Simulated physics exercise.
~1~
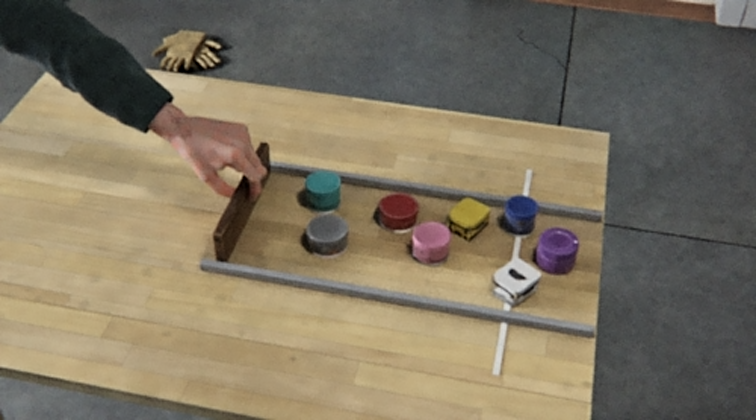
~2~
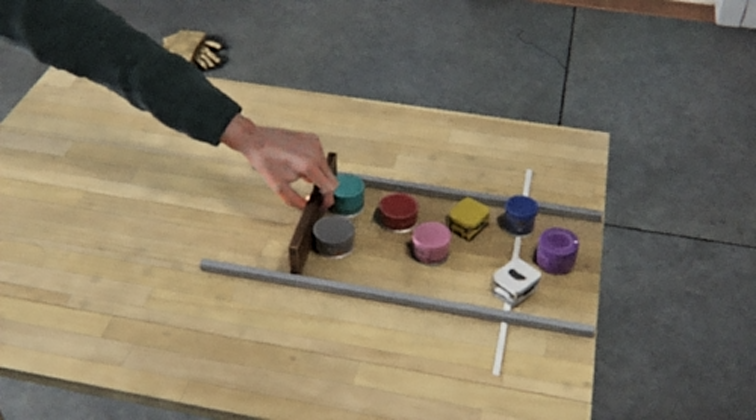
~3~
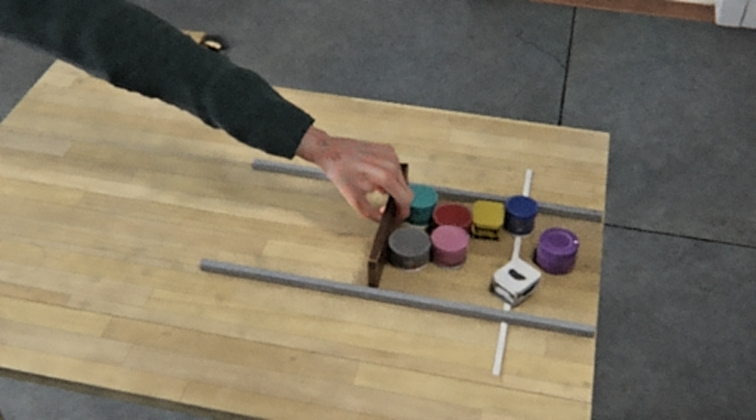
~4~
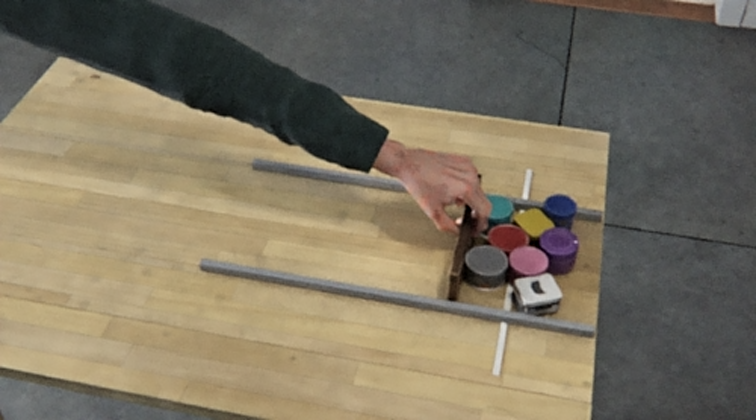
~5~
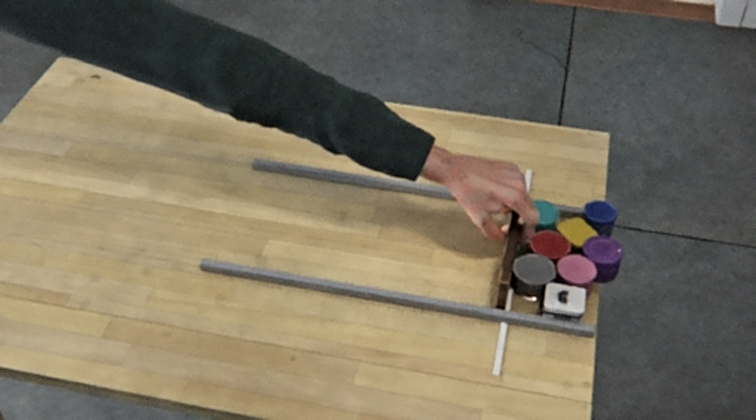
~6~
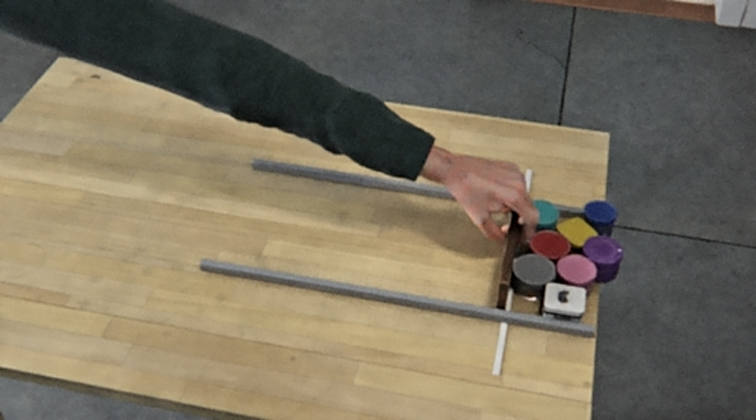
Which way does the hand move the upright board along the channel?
The board moves to the right, pushing the pots ahead of it towards the end of the table.
